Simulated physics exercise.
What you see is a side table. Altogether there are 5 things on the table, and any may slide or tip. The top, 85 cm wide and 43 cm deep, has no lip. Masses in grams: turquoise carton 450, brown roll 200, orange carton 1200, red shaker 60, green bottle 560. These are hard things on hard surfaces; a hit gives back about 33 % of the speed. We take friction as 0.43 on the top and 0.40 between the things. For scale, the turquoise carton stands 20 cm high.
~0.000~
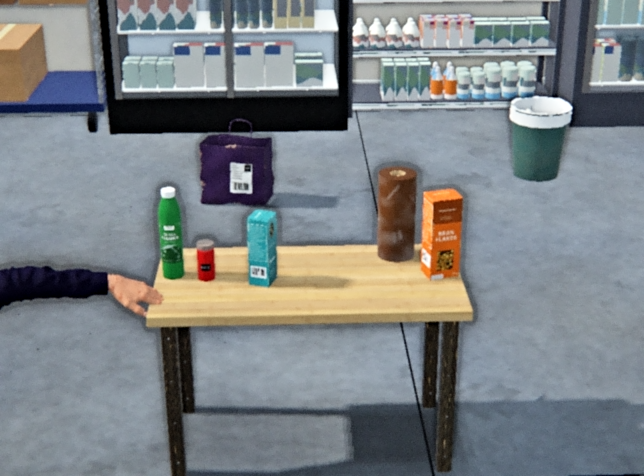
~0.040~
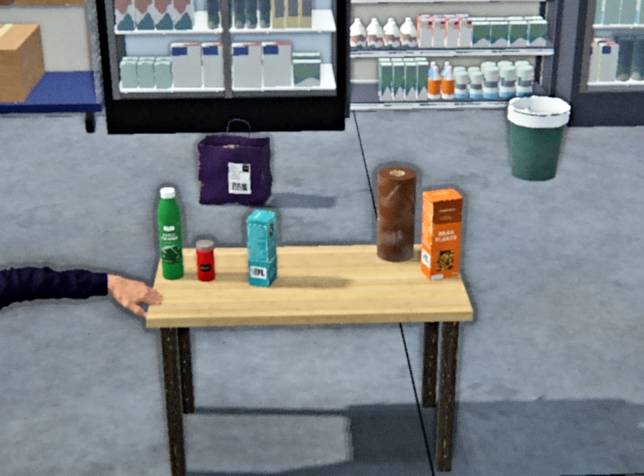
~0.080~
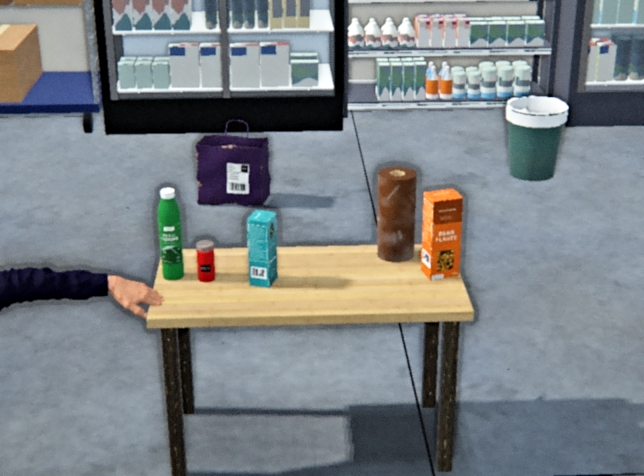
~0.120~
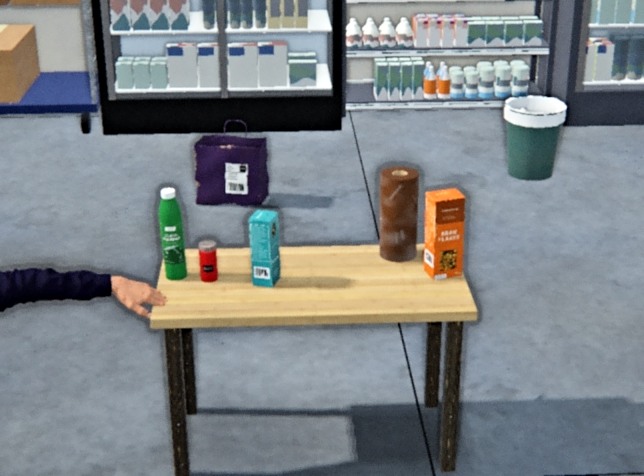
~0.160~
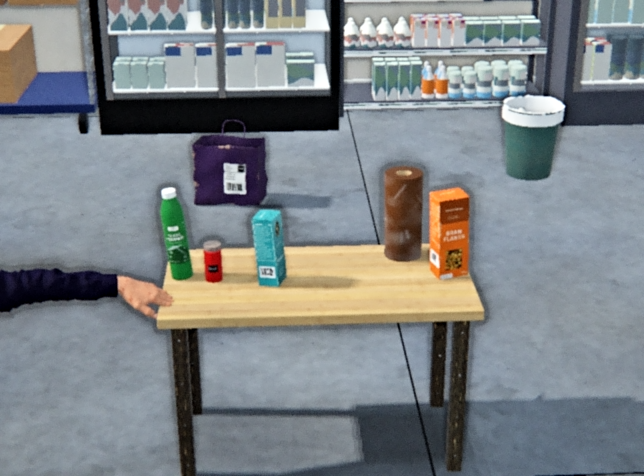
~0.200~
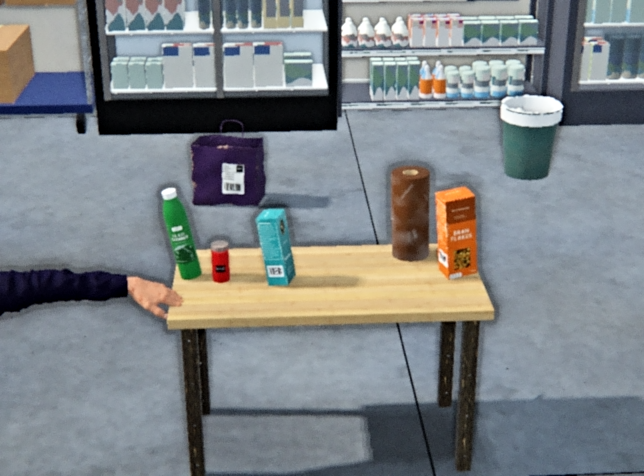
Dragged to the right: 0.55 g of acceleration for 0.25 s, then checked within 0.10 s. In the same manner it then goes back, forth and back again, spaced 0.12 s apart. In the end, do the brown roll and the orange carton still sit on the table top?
The brown roll has fallen off. The orange carton has fallen off.
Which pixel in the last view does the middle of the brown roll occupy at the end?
At about (362, 333).
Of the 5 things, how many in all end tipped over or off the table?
5.
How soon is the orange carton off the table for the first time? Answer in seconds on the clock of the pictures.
It happens near 0.6 s.
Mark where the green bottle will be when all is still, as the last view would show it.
End point: Approx. (312, 424).
After 0.50 s, table along by 24 cm; green bottle now off the table; brown roll 25° off upright near (494, 209); orange carton 9° off upright near (527, 232).
After 0.90 s, brown roll and orange carton now off the table; turquoise carton on its side; red shaker on its side.
After 1.20 s, table along by 11 cm; turquoise carton on its side; red shaker on its side.
After 1.70 s, table along by 9 cm; turquoise carton on its side; red shaker on its side.
In the end (3.8 s), off the table, brown roll, orange carton and green bottle; toppled on the table, turquoise carton and red shaker. In the last view, brown roll near (362, 333), orange carton near (524, 405).
